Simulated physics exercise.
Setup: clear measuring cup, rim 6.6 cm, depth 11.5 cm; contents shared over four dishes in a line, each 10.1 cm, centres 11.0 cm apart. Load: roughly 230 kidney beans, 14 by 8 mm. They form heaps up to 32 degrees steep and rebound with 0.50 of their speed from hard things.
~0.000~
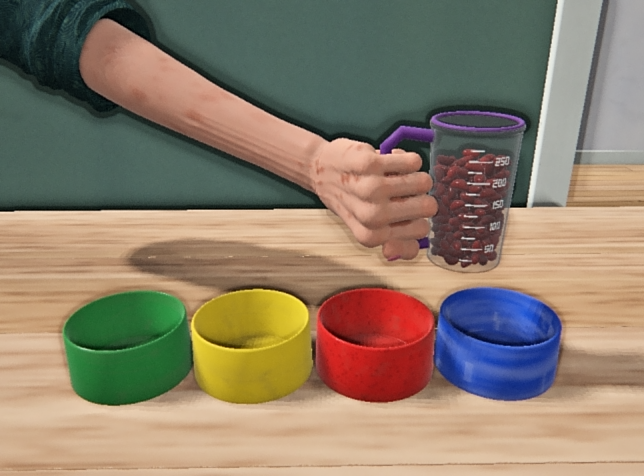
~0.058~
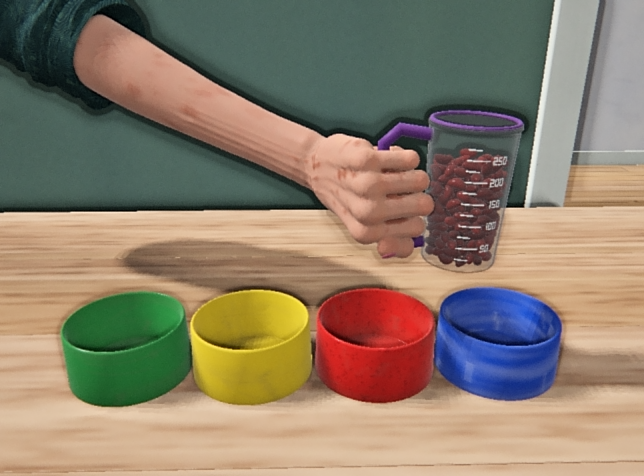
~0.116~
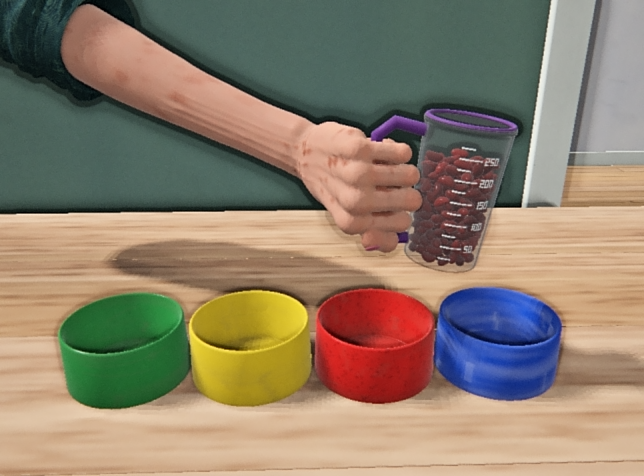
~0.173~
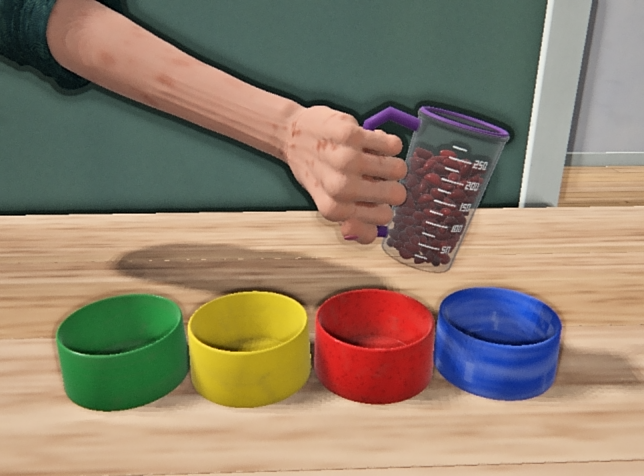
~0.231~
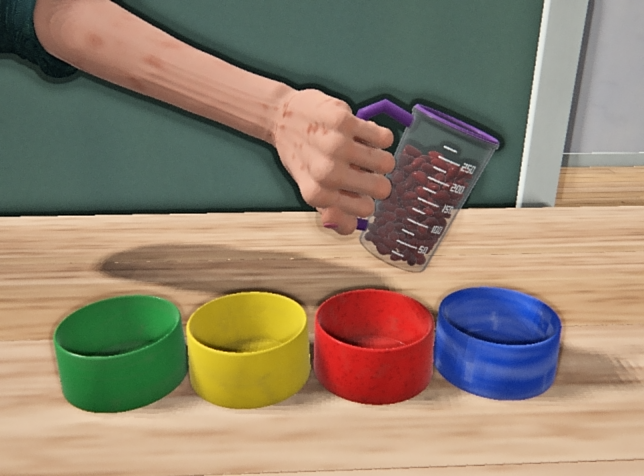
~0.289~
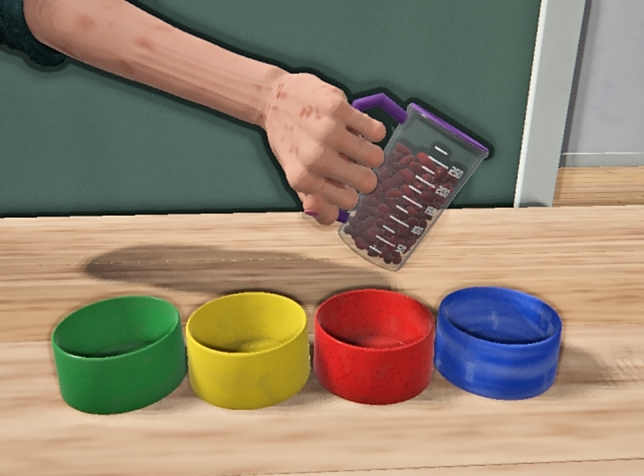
To begin with, a hand holds a clear measuring cup of dark red beans upright by its purple handle, above a row of green, yellow, red and blue dishes. The hand then moves the cup leftward while tilting it steadily to the right, the beans staying inside.
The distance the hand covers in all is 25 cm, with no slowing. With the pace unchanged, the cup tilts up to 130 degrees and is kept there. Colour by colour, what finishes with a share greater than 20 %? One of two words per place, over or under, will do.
Red - under, blue - under, green - under, yellow - over, counter - under.
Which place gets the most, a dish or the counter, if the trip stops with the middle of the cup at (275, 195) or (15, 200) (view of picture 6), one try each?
I'd expect red to win the first try and yellow the second.
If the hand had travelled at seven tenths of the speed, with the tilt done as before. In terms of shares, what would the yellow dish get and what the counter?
Shares: Yellow 0, counter 0.
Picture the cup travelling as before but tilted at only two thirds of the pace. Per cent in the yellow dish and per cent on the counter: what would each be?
Then yellow ends at 100 and the counter at 0.
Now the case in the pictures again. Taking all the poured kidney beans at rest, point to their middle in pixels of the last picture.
Roughly pixel (256, 350).
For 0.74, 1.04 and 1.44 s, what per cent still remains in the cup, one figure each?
Series: 100 / 70 / 0 per cent.
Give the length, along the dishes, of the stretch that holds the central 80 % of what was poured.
The stretch is around 6 cm long.
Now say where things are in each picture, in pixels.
In the first frame, cup at (470, 192), tilt 0 degrees, lip at (520, 121), moved 0.0 cm; middle of the pieces at (468, 205); blue dish at (499, 315); red dish at (376, 317); yellow dish at (251, 318); green dish at (126, 319).
In the second frame, cup at (466, 192), tilt 2 degrees, lip at (519, 122), moved 0.3 cm; middle of the pieces at (464, 204).
In the third frame, cup at (455, 192), tilt 7 degrees, lip at (513, 126), moved 1.2 cm; middle of the pieces at (451, 204).
In the fourth frame, cup at (439, 191), tilt 15 degrees, lip at (504, 133), moved 2.4 cm; middle of the pieces at (434, 204).
In the fifth frame, cup at (423, 191), tilt 23 degrees, lip at (494, 141), moved 3.7 cm; middle of the pieces at (417, 203).
In the sixth frame, cup at (408, 191), tilt 31 degrees, lip at (484, 149), moved 4.9 cm; middle of the pieces at (400, 202); blue dish at (499, 314); red dish at (374, 318); yellow dish at (247, 321); green dish at (118, 325). The cup turns about 135 degrees a second and travels 21 cm a second.
After 0.74 s, tilt 91 degrees; cup holds 100 %.
Then, at 1.04 s, tilt 128 degrees; cup holds 70 %, red 5 %, yellow 15 %.
Then, at 1.44 s, tilt 130 degrees; cup holds 0 %, red 5 %, yellow 95 %.
In the end, at 1.8 s, red 5 %, blue 0 %, green 0 %, yellow 95 %, counter 5 %.
